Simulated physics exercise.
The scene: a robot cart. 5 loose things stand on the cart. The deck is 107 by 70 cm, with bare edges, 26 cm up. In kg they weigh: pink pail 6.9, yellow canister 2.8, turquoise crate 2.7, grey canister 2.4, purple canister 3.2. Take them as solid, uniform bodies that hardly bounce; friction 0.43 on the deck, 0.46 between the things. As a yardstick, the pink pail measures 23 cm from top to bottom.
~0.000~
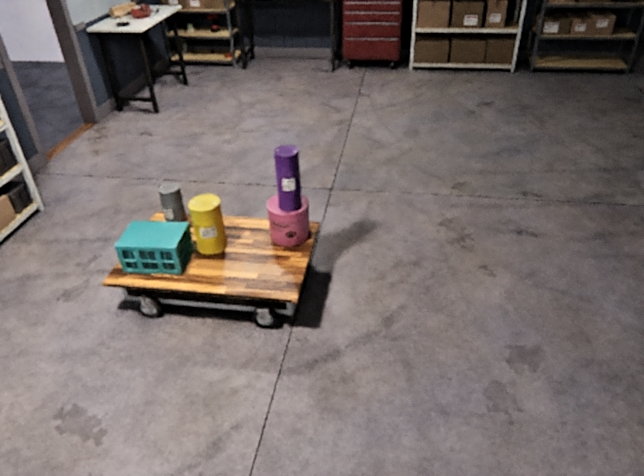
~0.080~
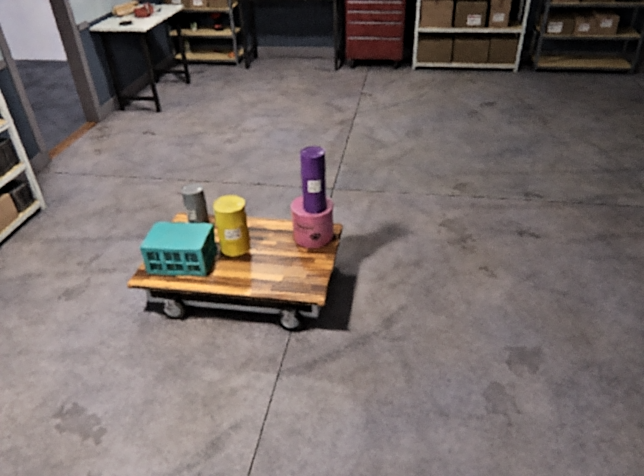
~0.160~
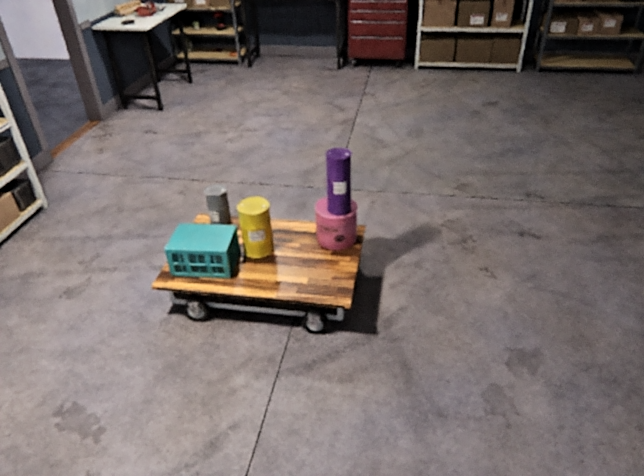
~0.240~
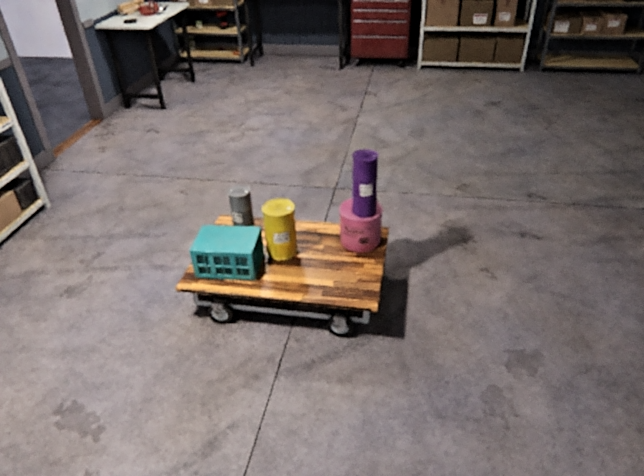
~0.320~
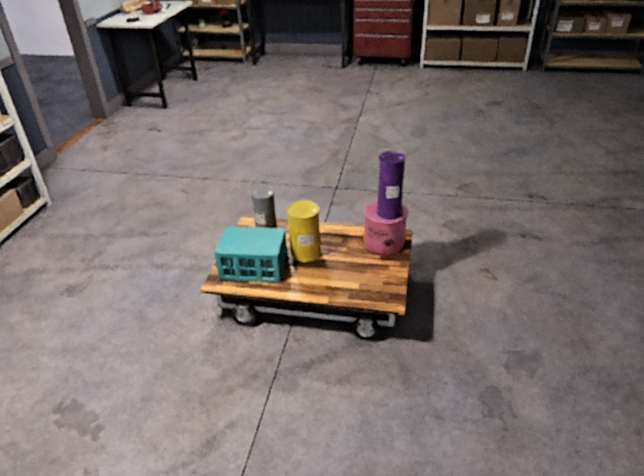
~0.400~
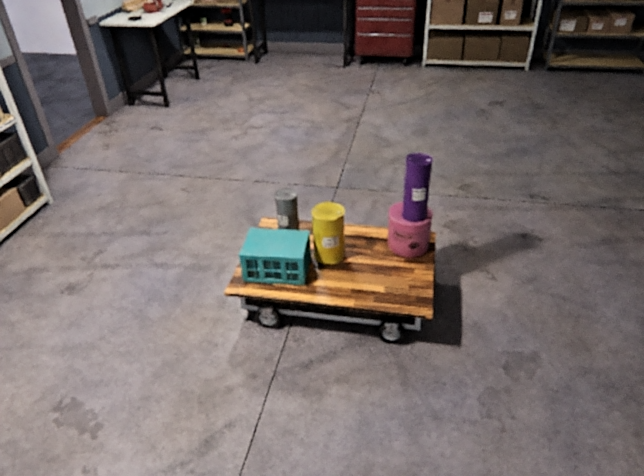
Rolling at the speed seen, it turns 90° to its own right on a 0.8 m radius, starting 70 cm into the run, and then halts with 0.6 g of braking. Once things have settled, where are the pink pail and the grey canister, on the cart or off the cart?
The pink pail ends off the deck, the grey canister ends off the deck.
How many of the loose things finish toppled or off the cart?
In all, 4.
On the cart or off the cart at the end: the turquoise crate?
The turquoise crate is still on the cart.
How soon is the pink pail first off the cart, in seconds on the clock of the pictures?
Near 0.6 s.
After 0.80 s, cart 144 cm along, turned 42°; pink pail and purple canister now off the cart; grey canister moved 6 cm near (427, 251); yellow canister moved 12 cm.
After 1.20 s, cart 216 cm along, turned 89°; yellow canister and grey canister now off the cart.
After 1.60 s, cart 253 cm along, turned 90°, stopped; turquoise crate moved 10 cm.
In the end (2.0 s), off the cart, pink pail, yellow canister, grey canister and purple canister; not toppled but over 10 cm from the start, turquoise crate.
